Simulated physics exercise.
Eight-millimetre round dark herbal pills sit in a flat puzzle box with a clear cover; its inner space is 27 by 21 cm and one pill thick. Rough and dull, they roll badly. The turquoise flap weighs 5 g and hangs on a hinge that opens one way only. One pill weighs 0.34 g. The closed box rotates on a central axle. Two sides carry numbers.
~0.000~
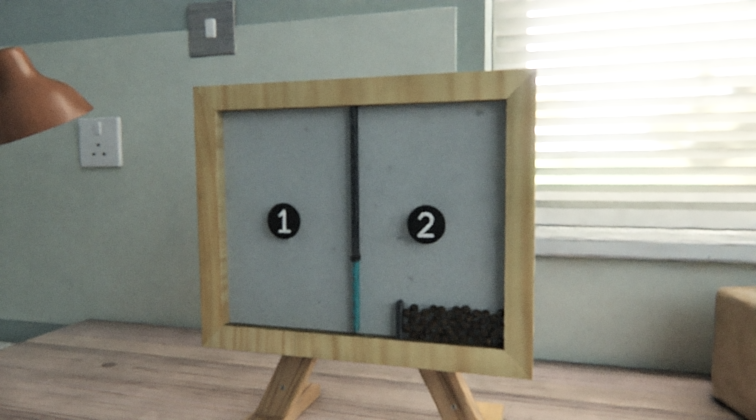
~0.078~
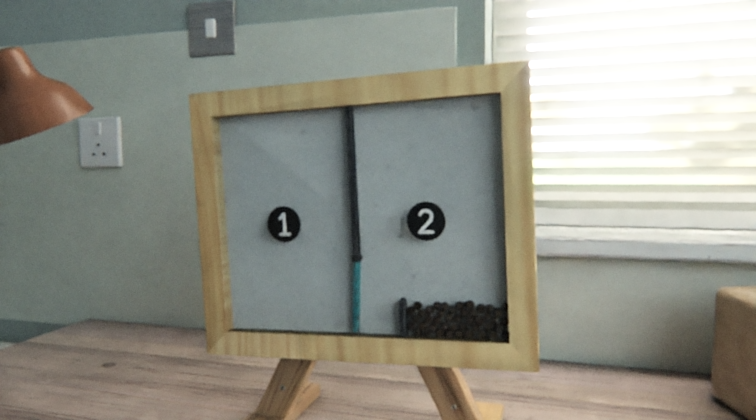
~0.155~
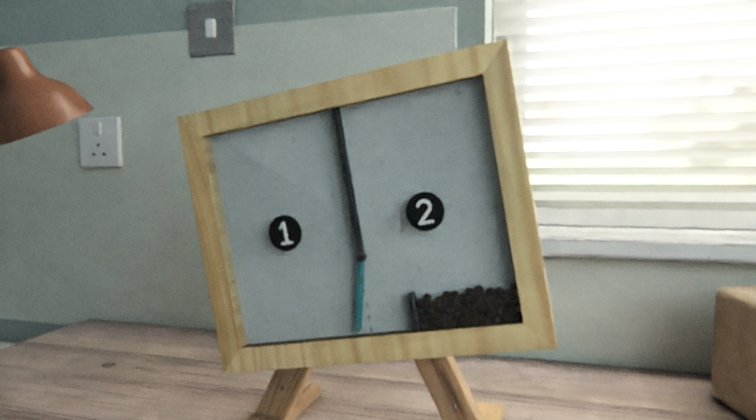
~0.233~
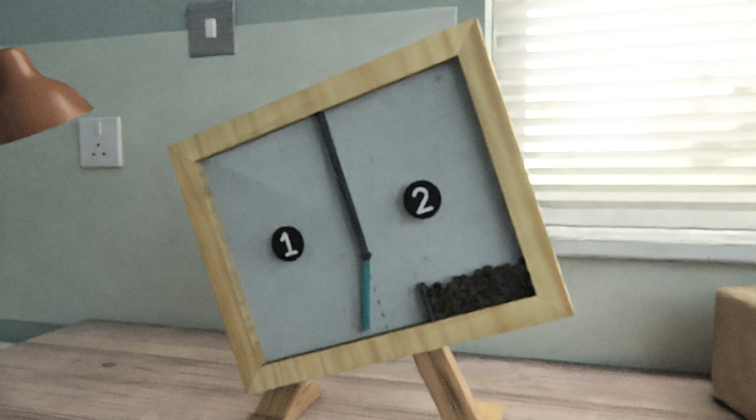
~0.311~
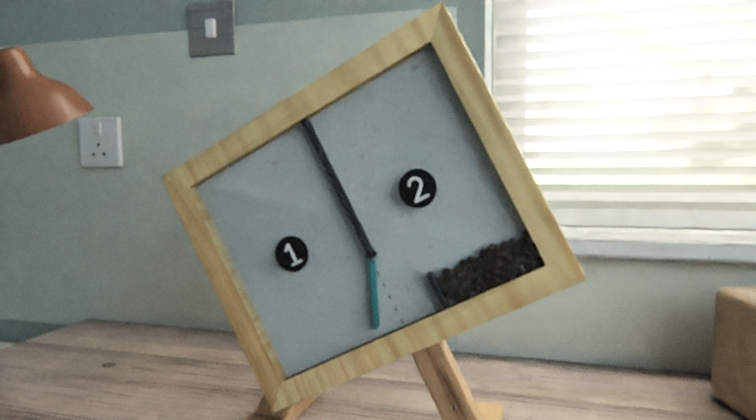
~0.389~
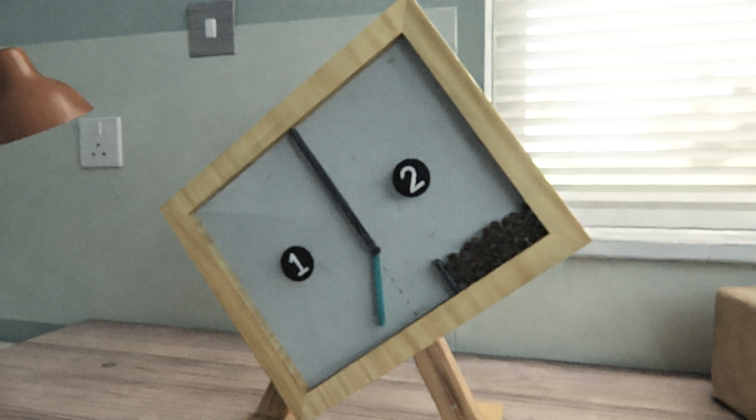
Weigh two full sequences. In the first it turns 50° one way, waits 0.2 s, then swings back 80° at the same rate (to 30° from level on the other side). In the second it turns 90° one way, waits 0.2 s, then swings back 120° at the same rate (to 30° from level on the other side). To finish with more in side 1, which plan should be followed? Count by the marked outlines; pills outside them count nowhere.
Plan two.
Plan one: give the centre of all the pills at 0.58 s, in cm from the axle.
Some 12 cm right and 1 cm above.
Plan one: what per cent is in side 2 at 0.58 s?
Roughly 100 per cent.
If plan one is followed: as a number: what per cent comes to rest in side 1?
Roughly 0 per cent.
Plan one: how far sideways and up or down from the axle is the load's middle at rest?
Some 3 cm right and 12 cm below.
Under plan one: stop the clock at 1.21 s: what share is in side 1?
Some 0 per cent.
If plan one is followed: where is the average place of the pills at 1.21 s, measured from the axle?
Some 10 cm right and 7 cm below.
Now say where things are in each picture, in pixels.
The first picture shows level; about 40 pills; pills centred (453, 325); top one (466, 310); turquoise flap (356, 258); no. 1 (284, 221), no. 2 (426, 225).
The second picture shows turned 2° anticlockwise; pills centred (458, 320); top one (505, 307).
The third picture shows turned 10° anticlockwise; pills centred (469, 307); top one (514, 287); wall ends (360, 252), (412, 295).
The fourth picture shows turned 18° anticlockwise; pills centred (480, 289); top one (522, 261); turquoise flap (366, 256).
The fifth picture shows turned 27° anticlockwise; pills centred (489, 268); top one (526, 234).
The sixth picture shows turned 36° anticlockwise; pills centred (494, 246); top one (526, 206); turquoise flap (376, 251) tilted 5°; no. 1 (297, 264), no. 2 (411, 178).
Plan one. After 0.58 s, it stands 50° anticlockwise; the pills' middle is 12 cm right of and 1 cm above the centre; no. 2, 100 %; turquoise flap open 49°.
After 1.21 s, it stands 10° anticlockwise; the pills' middle is 10 cm right of and 7 cm below the centre; no. 2, 100 %; turquoise flap open 13°.
After 1.63 s, it stands 30° clockwise; the pills' middle is 3 cm right of and 12 cm below the centre; no. 2, 100 %; turquoise flap shut.
Settled by 2.4 s, it stands 30° clockwise; no. 1, 0 %, no. 2, 100 %; turquoise flap shut.
Plan two would end with no. 1, 60 %, no. 2, 40 %.
